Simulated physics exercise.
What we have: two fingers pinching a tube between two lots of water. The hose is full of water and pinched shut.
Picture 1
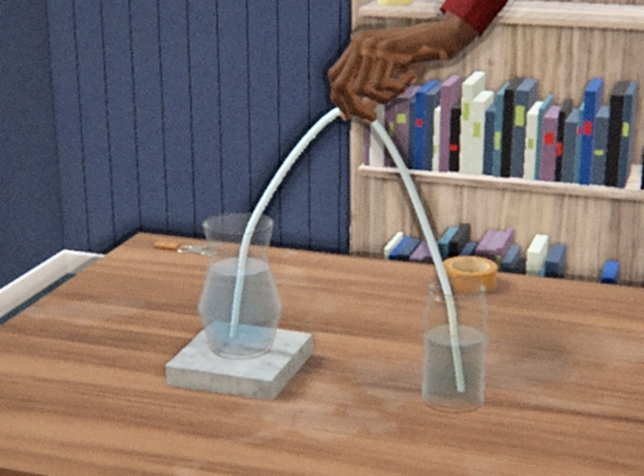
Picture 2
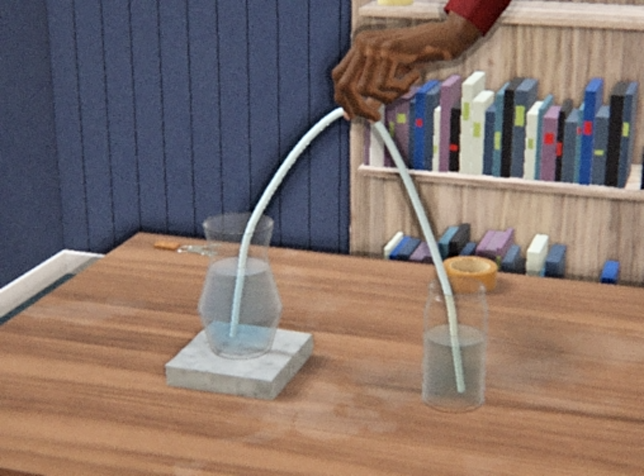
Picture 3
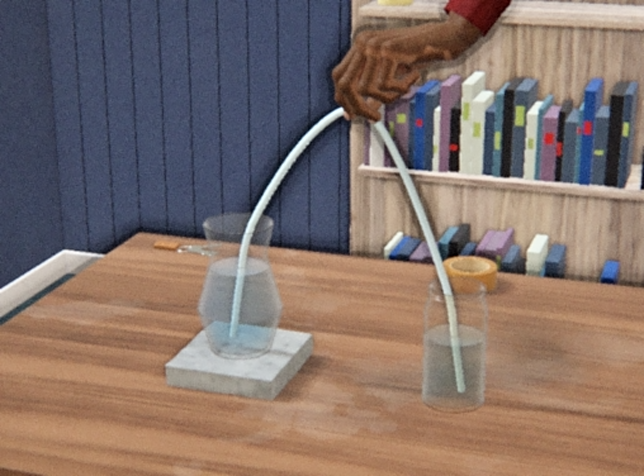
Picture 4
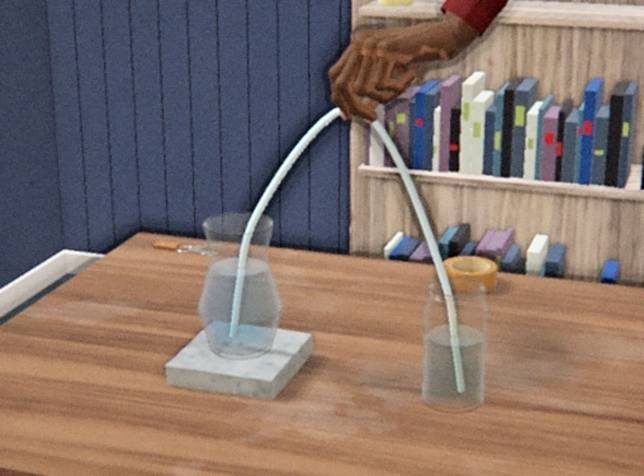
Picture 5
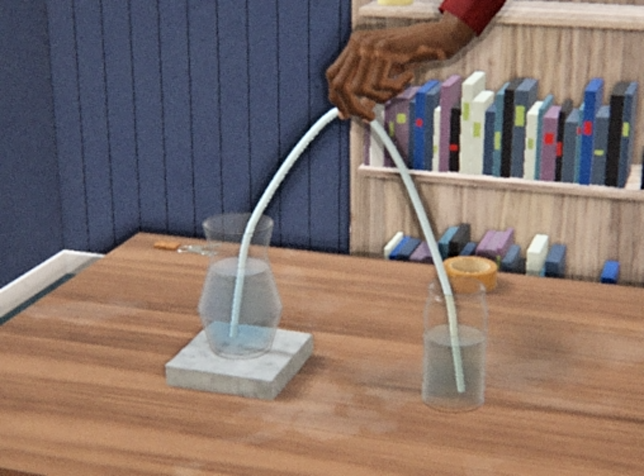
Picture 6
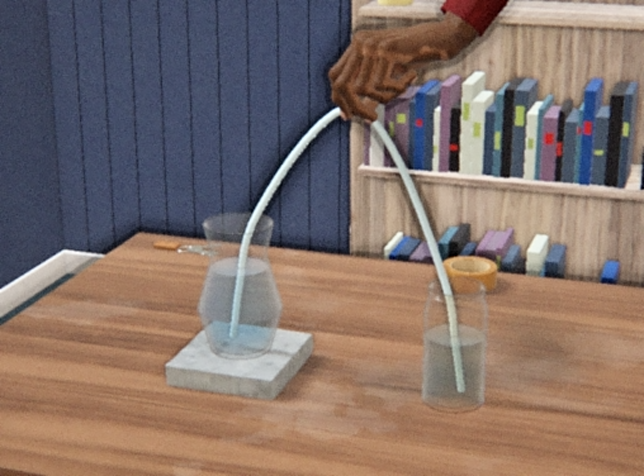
A hand pinched the top of a pale, arching hose between a vase of water on a brick and a jar on the wooden table, and nothing visibly moved, with both water levels unchanged.
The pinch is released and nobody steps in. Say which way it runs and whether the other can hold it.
The water goes towards the right one; the receiving one stays below its rim.
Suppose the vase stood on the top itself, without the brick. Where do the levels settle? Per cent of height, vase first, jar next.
About 55 and 65 per cent.
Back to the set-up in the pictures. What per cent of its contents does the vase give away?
I make it 20 per cent.
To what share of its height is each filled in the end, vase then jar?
About 50 and 80 per cent.
Soon after, the vase is about two thirds full; the jar is about two thirds full.
Later, the vase is about half full; the jar is about three quarters full.
In the end, the vase is about half full; the jar is about three quarters full; the two surfaces are level.
